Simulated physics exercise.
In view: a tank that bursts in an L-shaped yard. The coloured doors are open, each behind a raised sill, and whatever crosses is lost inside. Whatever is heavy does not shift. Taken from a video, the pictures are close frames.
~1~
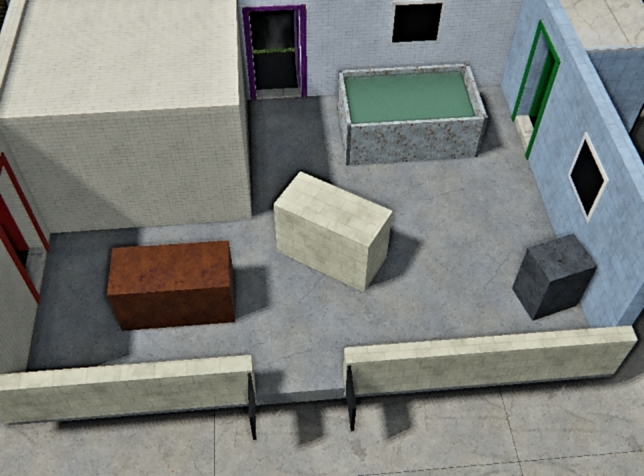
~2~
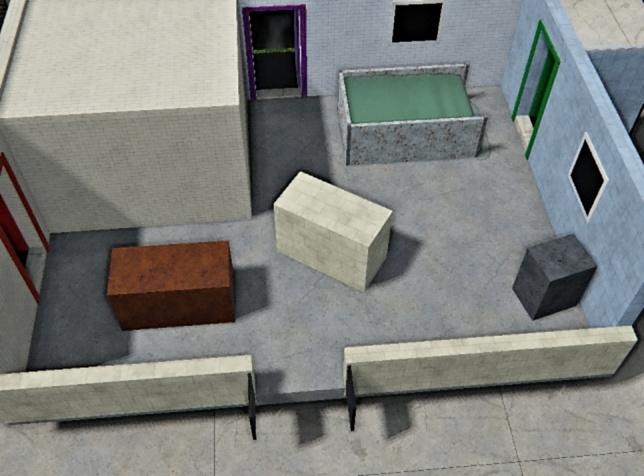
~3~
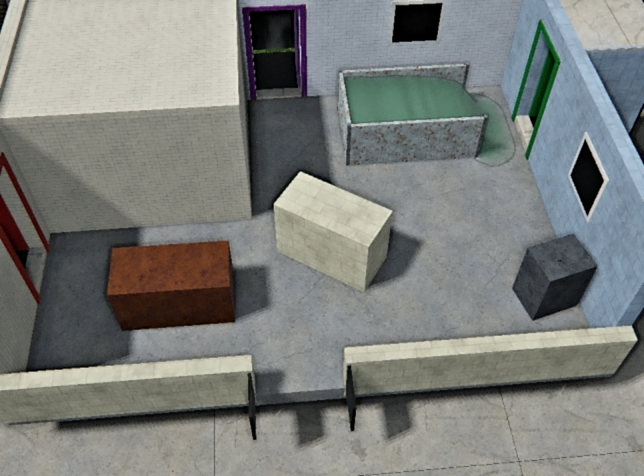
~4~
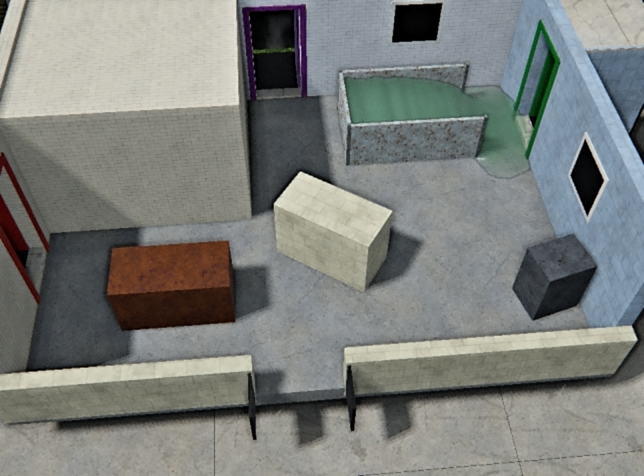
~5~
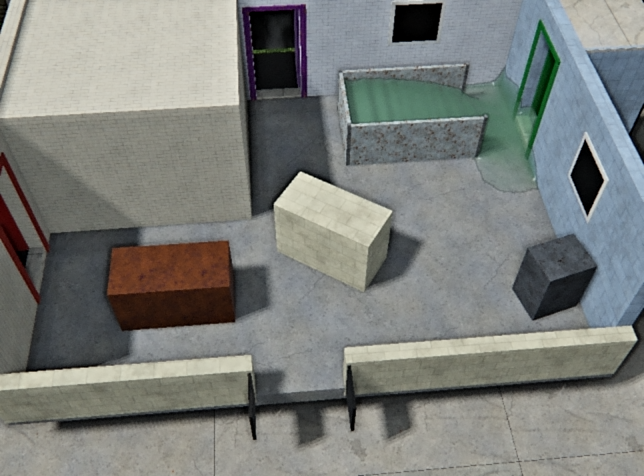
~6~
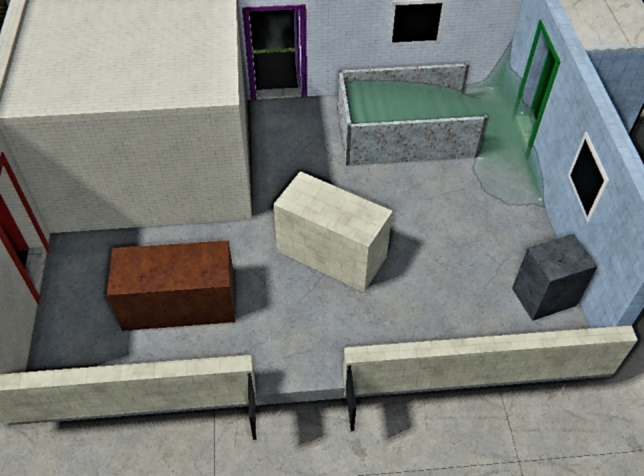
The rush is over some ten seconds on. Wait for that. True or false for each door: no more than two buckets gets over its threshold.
The purple door - false; the red door - true; the green door - false.
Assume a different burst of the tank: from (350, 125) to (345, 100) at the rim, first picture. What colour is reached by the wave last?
The one in green.
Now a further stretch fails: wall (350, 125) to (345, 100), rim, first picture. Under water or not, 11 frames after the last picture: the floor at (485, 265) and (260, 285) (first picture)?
Respectively: Parched and drenched.
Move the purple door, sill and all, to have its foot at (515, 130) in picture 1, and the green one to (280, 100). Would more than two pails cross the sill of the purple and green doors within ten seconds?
Looking at each, the purple one rises beyond that level; as for the green one, it doesn't reach that level.
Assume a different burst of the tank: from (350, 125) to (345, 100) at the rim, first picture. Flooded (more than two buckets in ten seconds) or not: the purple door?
Observation - purple: Above threshold.
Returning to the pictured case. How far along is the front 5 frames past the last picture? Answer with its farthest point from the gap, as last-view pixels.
About at (569, 293).
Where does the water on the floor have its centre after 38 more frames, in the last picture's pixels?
It is near (387, 211).
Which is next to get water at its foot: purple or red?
That's the purple one.
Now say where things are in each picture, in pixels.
Still water in the open tank at (410, 97), in the first frame.
The front is at (479, 158), out from the gap at (468, 118), in the second frame.
Water pours out at (468, 119) and has run to (505, 159), in the third frame.
The front is at (530, 165), out from the gap at (468, 120), in the fourth frame.
The front is at (538, 186), out from the gap at (468, 121), in the fifth frame.
Water pours out at (468, 121) and has run to (544, 204), in the sixth frame.
A moment on, water covers 15 % of the floor; the purple door not reached, the red door not reached, the green door far over two buckets in.
Next, water covers 30 % of the floor; the purple door wet at the sill, nothing in, the red door not reached, the green door far over two buckets in.
Then, water covers 50 % of the floor; the purple door under two buckets in, the red door not reached, the green door far over two buckets in.
Later, water covers 80 % of the floor; the purple door over two buckets in, the red door not reached, the green door far over two buckets in.
In the end, water covers 95 % of the floor; the purple door over two buckets in, the red door wet at the sill, nothing in, the green door far over two buckets in.
